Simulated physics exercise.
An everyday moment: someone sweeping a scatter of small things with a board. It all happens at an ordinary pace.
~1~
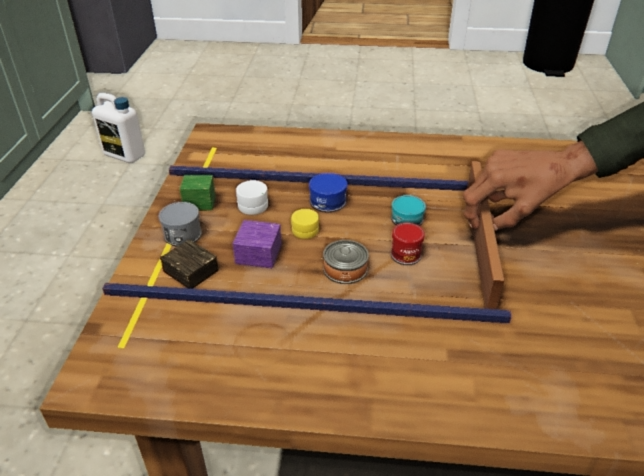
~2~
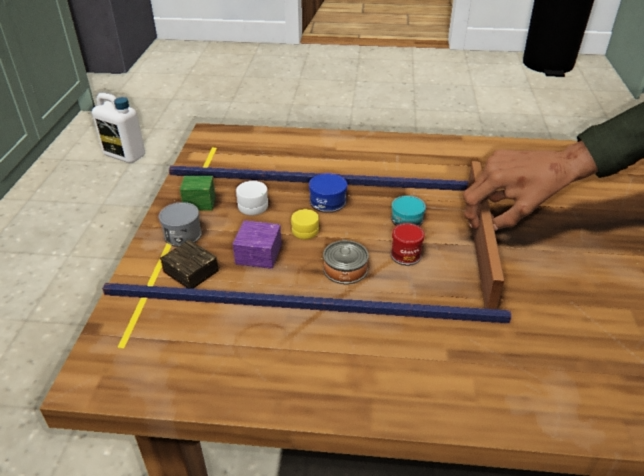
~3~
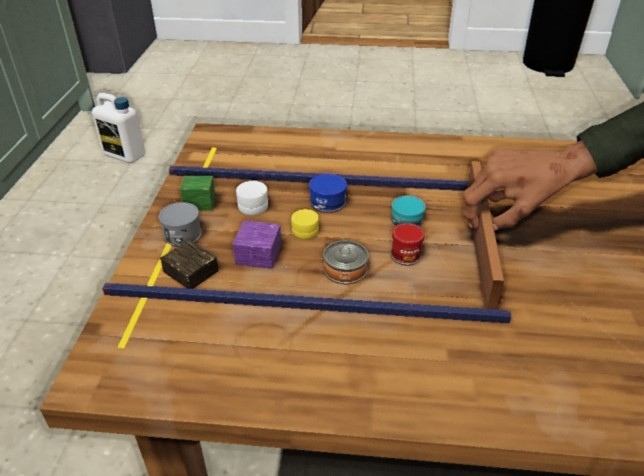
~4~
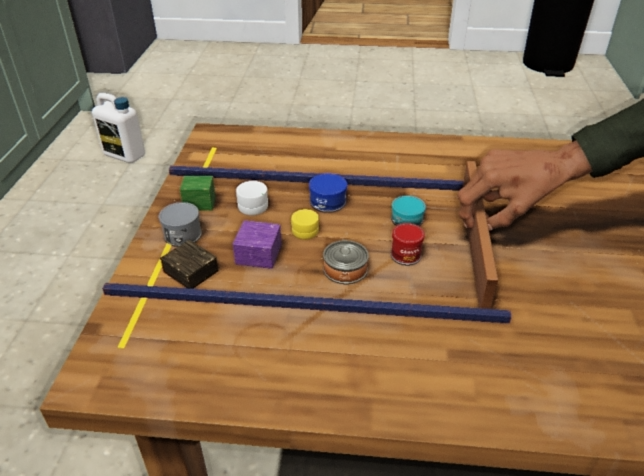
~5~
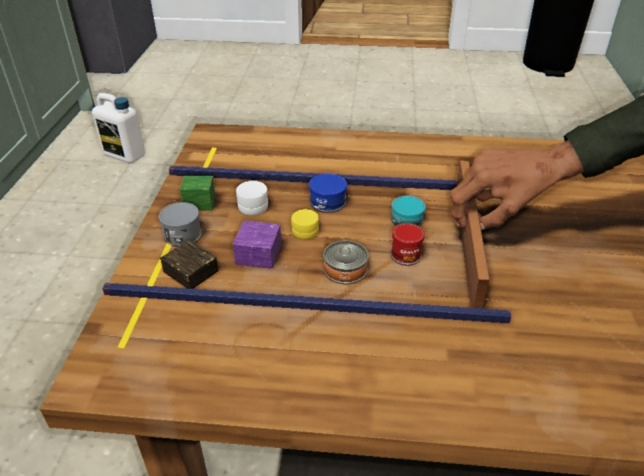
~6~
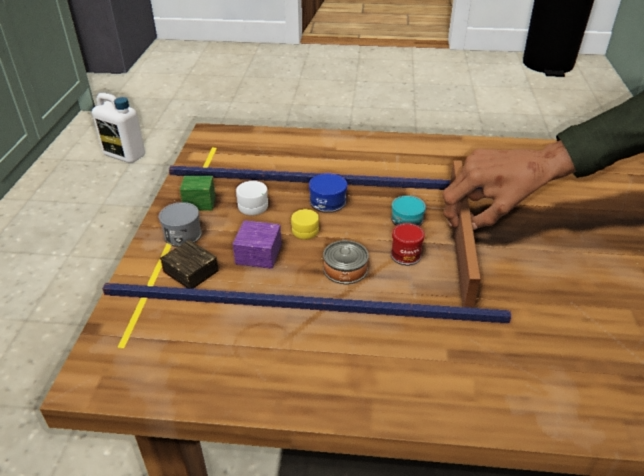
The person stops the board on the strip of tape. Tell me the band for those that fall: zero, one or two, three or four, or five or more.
In the end the number that fall off is five or more.
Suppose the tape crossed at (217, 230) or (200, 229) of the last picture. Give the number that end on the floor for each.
It would be 1 and 2.
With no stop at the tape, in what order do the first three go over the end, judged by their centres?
They are the grey pot, then the green block, then the black block.
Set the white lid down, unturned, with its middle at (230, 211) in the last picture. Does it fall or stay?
It comes down.
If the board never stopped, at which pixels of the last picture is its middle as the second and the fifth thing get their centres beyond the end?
About (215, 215), then (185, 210).
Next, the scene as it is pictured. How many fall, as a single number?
The count is 5.
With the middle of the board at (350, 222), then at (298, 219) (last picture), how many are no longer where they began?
By then 4, and 6.
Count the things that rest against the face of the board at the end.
4 of them.
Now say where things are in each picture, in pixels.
The first picture shows grey pot (181, 224); green block (198, 193); black block (190, 264); board (483, 229); tape (177, 227).
The second picture shows green block (198, 193); blue pot (328, 193).
The third picture shows black block (190, 265); yellow lid (305, 224).
The fourth picture shows grey pot (181, 224); red pot (407, 244).
The fifth picture shows green block (198, 193); board (470, 229).
The sixth picture shows grey pot (181, 224); green block (198, 193); black block (190, 265); board (463, 228); tape (177, 227).
A little later, none off yet; grey pot at rest near (181, 224); green block at rest near (198, 193); black block at rest near (190, 265).
When it is over, the number that fall off is five or more; down, purple block, white lid, black block, green block and grey pot.
